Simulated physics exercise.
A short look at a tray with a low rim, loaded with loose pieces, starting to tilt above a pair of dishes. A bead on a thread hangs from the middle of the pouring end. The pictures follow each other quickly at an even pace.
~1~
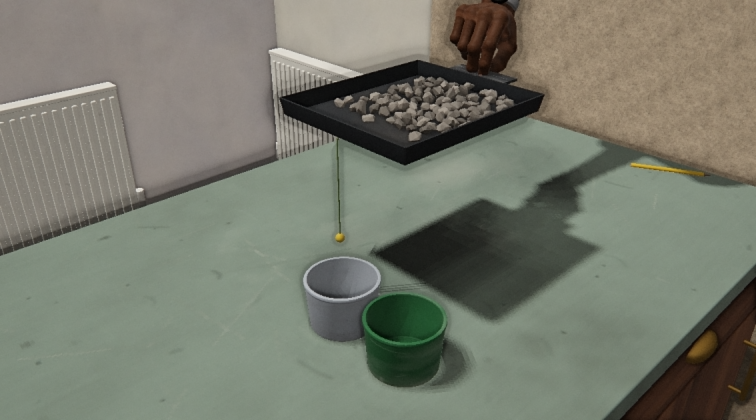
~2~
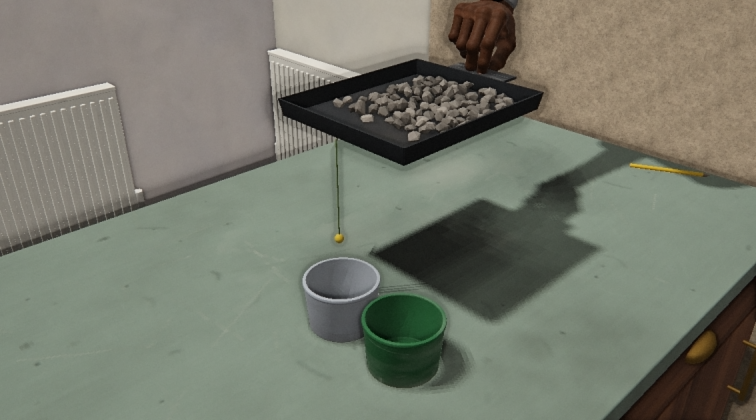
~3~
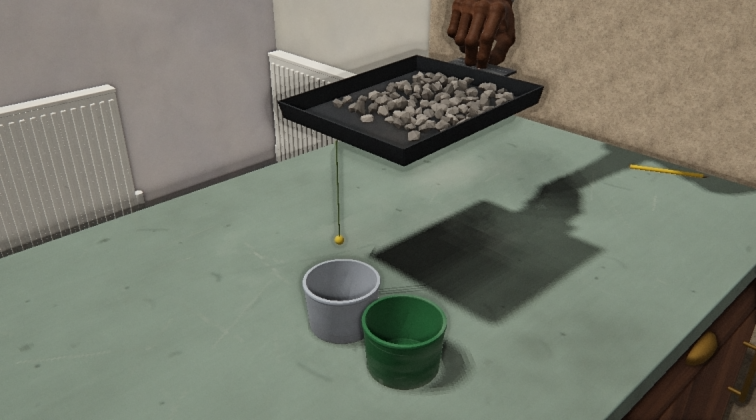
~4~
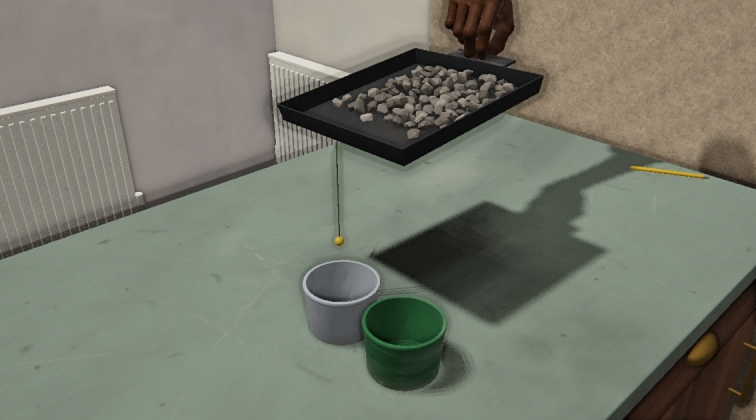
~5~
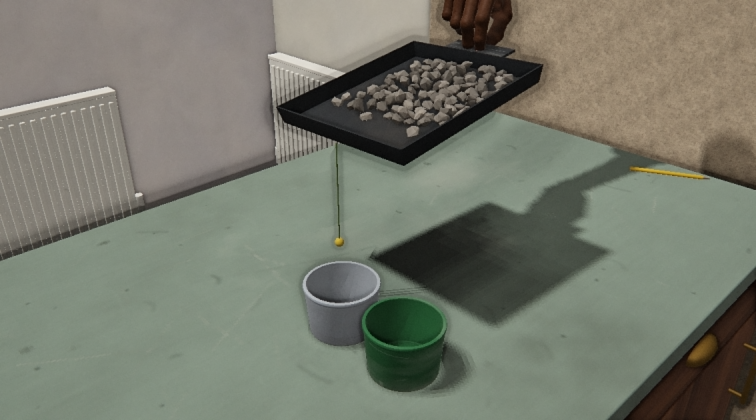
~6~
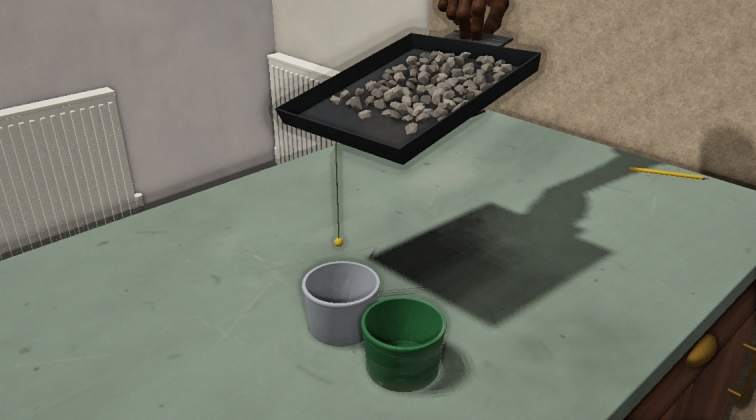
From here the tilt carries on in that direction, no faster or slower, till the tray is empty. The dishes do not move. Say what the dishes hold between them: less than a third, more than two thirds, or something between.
The two hold less than a third of the load.
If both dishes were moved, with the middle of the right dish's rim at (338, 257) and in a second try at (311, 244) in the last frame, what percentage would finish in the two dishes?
In turn 30 and 30 in a hundred.
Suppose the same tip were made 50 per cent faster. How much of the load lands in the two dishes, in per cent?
Near 10 %.
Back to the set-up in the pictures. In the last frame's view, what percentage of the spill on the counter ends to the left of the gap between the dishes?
Some 100 per cent.
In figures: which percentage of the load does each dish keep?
About: Left dish 10, right dish 0 per cent.
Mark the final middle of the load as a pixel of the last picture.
At about (271, 289).
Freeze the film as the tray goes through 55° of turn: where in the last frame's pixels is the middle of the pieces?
Roughly at (335, 105).
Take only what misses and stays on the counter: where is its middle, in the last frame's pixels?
Close to (258, 289).
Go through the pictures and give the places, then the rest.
The first frame shows corners of the pouring end (284, 97) and (405, 145), level; middle of the load (434, 107), bits of gravel; left dish (314, 310); right dish (375, 354); bead on its thread (340, 238).
The second frame shows corners of the pouring end (283, 98) and (404, 146), level; middle of the load (433, 107).
The third frame shows corners of the pouring end (282, 101) and (404, 147), tipped barely, lowest at the left corner; middle of the load (433, 104).
The fourth frame shows corners of the pouring end (281, 104) and (402, 147), tipped a little, lowest at the left corner; middle of the load (433, 99).
The fifth frame shows corners of the pouring end (281, 106) and (401, 147), tipped a little, lowest at the left corner; middle of the load (432, 94).
The sixth frame shows corners of the pouring end (280, 108) and (399, 146), tipped a little, lowest at the left corner; middle of the load (430, 88); left dish (313, 315); right dish (375, 359).
Just after the last frame, tray tipped steeply; almost all on the tray; just a few in the air.
A moment on, tray tipped right over; roughly half on the tray; just a few in the left dish; roughly a quarter outside both; roughly a quarter in the air.
Further on, tray tipped past a quarter turn; about a tenth in the left dish; the larger part outside both.
When it is over, tray tipped past a quarter turn; not one in the right dish; about a tenth in the left dish; the larger part outside both.
